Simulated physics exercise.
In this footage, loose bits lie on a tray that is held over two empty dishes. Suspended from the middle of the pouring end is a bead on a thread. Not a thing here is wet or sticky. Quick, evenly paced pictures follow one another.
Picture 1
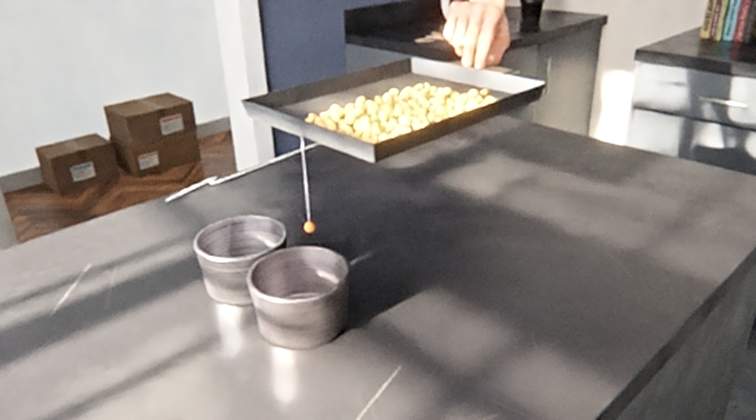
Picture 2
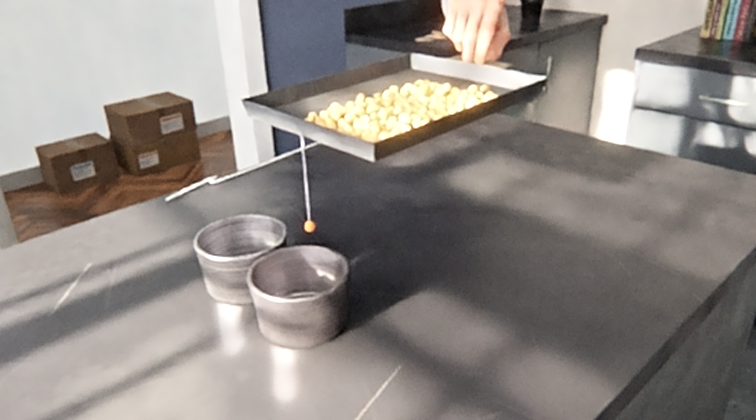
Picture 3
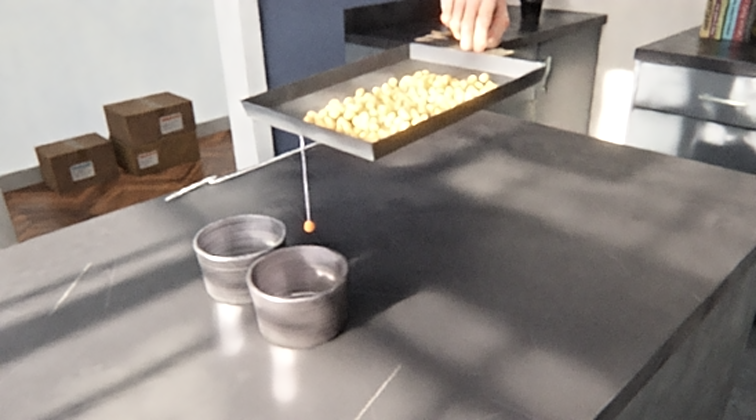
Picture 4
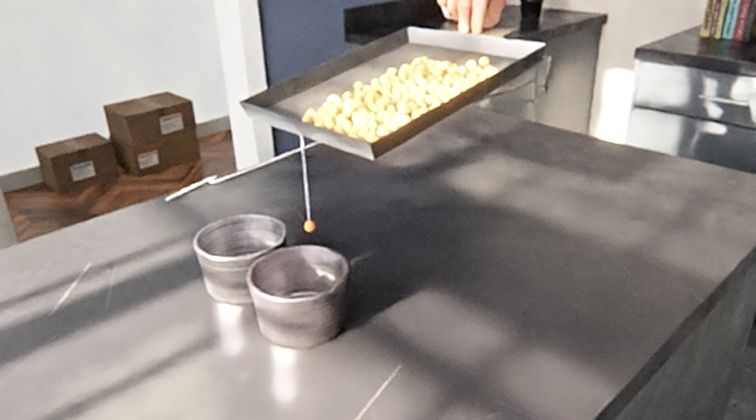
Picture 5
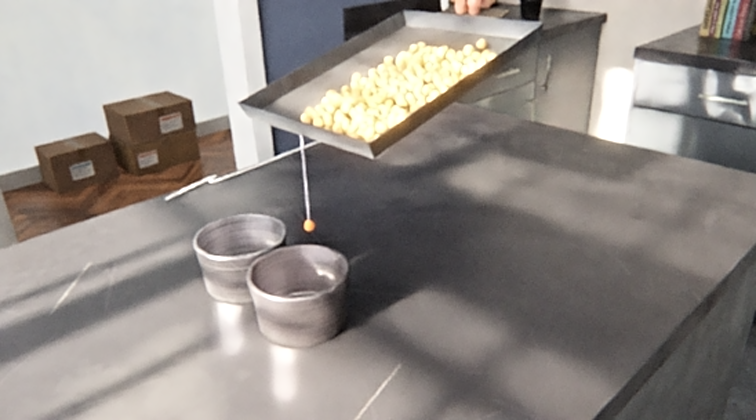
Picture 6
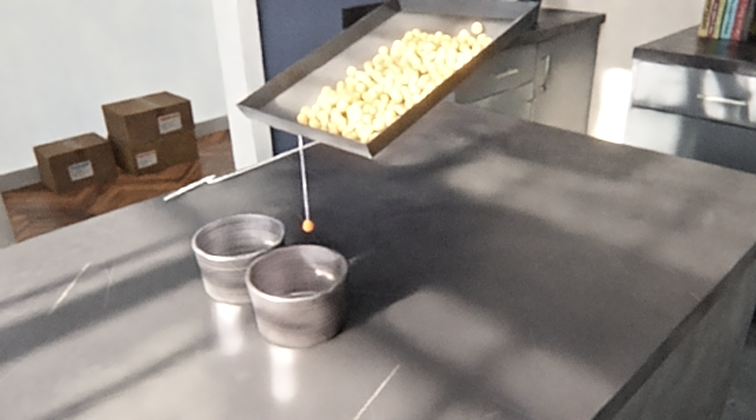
On a dark countertop in a sunlit room, two empty gray dishes sit below a tray of yellowish chickpeas, with an orange bead hanging from its near end on a thread. The tray starts nearly level, then a hand at the far end raises it into a clear tilt, while the bead and dishes barely move.
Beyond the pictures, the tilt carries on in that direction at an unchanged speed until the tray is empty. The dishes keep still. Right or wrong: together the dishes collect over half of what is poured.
Right.
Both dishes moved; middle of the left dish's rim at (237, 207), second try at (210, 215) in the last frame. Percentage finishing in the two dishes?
Trial 1 30%, trial 2 60%.
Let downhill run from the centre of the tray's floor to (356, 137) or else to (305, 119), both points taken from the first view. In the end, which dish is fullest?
Case one goes to the right-side dish, case two to the left-side dish.
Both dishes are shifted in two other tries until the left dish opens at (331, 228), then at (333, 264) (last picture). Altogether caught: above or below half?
Earlier try a minority share, later try a minority share.
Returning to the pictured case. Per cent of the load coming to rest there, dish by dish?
Out of every hundred, close to 40 go left and close to 40 go right.
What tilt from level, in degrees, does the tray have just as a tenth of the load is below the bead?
Somewhere near 110 degrees, I'd say.
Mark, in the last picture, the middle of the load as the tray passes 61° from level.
Somewhere about pixel (321, 96).
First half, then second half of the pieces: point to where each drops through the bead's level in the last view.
Around (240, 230) at first; around (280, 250) after that.
Just after the last frame, tray tipped steeply; almost all on the tray; just a few in the air.
A moment on, tray tipped right over; almost all on the tray; just a few in the right dish; just a few in the left dish; just a few outside both; just a few in the air.
Further on, tray tipped past a quarter turn; roughly a third in the right dish; roughly half in the left dish; roughly a quarter outside both.
When it is over, tray tipped past a quarter turn; roughly a third in the right dish; roughly half in the left dish; roughly a quarter outside both.
